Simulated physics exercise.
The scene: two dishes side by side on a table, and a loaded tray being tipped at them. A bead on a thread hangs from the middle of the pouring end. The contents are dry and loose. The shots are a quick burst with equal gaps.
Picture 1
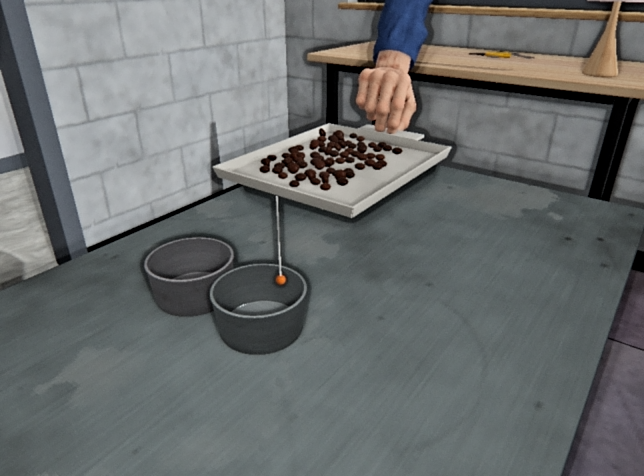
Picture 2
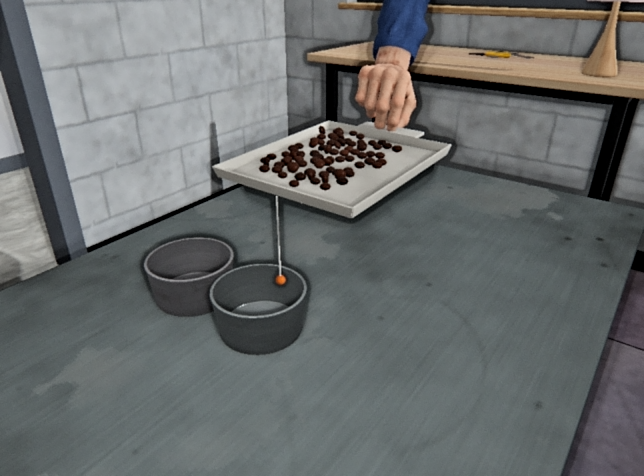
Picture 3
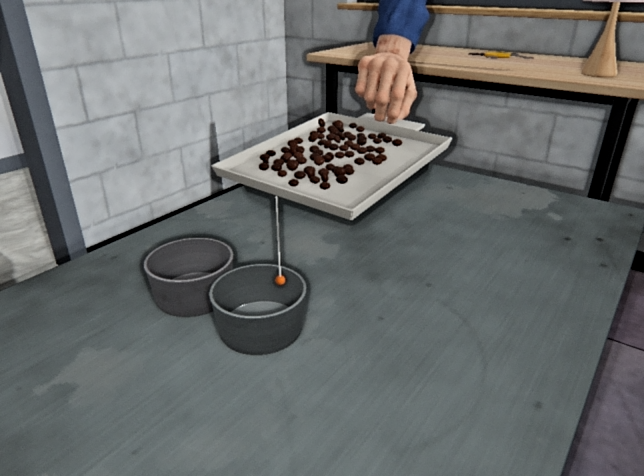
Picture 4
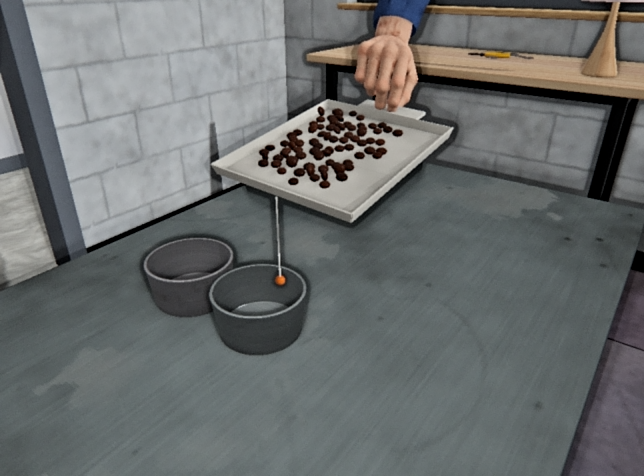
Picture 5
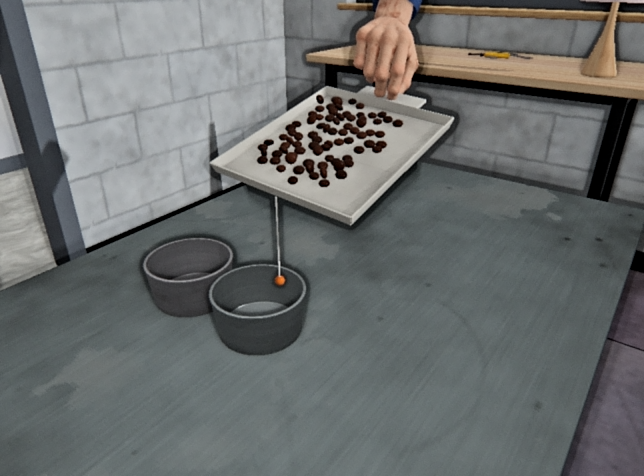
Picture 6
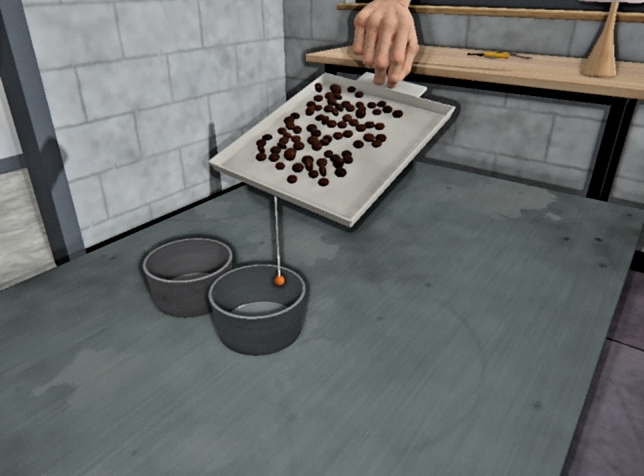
A pale square tray scattered with dark brown chocolate drops is held by its far edge above a grey-green tabletop, seen from slightly above in a room with whitish block walls. Two dark grey dishes sit side by side at left, an orange bead hanging on a thread over the right one. The hand raises the tray's far side, steepening its slant, while the camera stays still.
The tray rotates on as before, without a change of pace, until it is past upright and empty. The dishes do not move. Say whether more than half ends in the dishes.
Together they catch only the smaller part.
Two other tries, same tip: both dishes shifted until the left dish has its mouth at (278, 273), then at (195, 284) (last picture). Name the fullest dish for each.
In turn: The dish on the right; right.
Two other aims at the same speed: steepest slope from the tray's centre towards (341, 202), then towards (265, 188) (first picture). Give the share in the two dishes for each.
Roughly 0 per cent, and 70 per cent.
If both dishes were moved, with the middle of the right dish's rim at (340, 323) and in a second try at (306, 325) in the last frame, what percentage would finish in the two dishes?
In turn 90 and 80 in a hundred.
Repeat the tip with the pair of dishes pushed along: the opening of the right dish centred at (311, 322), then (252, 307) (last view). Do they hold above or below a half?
The first try: More than half. The second: The smaller part.
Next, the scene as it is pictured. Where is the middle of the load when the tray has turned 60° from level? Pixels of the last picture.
Around (316, 193).
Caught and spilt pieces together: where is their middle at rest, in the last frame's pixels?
Close to (313, 365).
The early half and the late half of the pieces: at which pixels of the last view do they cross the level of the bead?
Around (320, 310) and then (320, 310).
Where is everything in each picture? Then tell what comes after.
Corners of the pouring end at (217, 166) and (352, 205), level; middle of the load at (319, 158), flat chocolate drops; left dish at (158, 292); right dish at (227, 328); bead on its thread at (281, 280), in the first frame.
Corners of the pouring end at (217, 166) and (352, 206), level; middle of the load at (319, 157), in the second frame.
Corners of the pouring end at (216, 165) and (351, 208), tipped barely, lowest at the right corner; middle of the load at (318, 153), in the third frame.
Corners of the pouring end at (216, 163) and (351, 211), tipped a little, lowest at the right corner; middle of the load at (318, 146), in the fourth frame.
Corners of the pouring end at (214, 162) and (350, 214), tipped a little, lowest at the right corner; middle of the load at (317, 140), in the fifth frame.
Corners of the pouring end at (213, 161) and (350, 217), tipped clearly, lowest at the right corner; middle of the load at (316, 133); left dish at (157, 292); right dish at (226, 328), in the sixth frame.
Soon, tray tipped steeply; nearly all on the tray; a small part in the air.
A while on, tray tipped right over; a small part on the tray; a small part in the right dish; about half outside both; about a quarter in the air.
Towards the end, tray tipped past a quarter turn; a small part in the right dish; most outside both.
Finally, tray tipped past a quarter turn; a small part in the right dish; none in the left dish; most outside both.
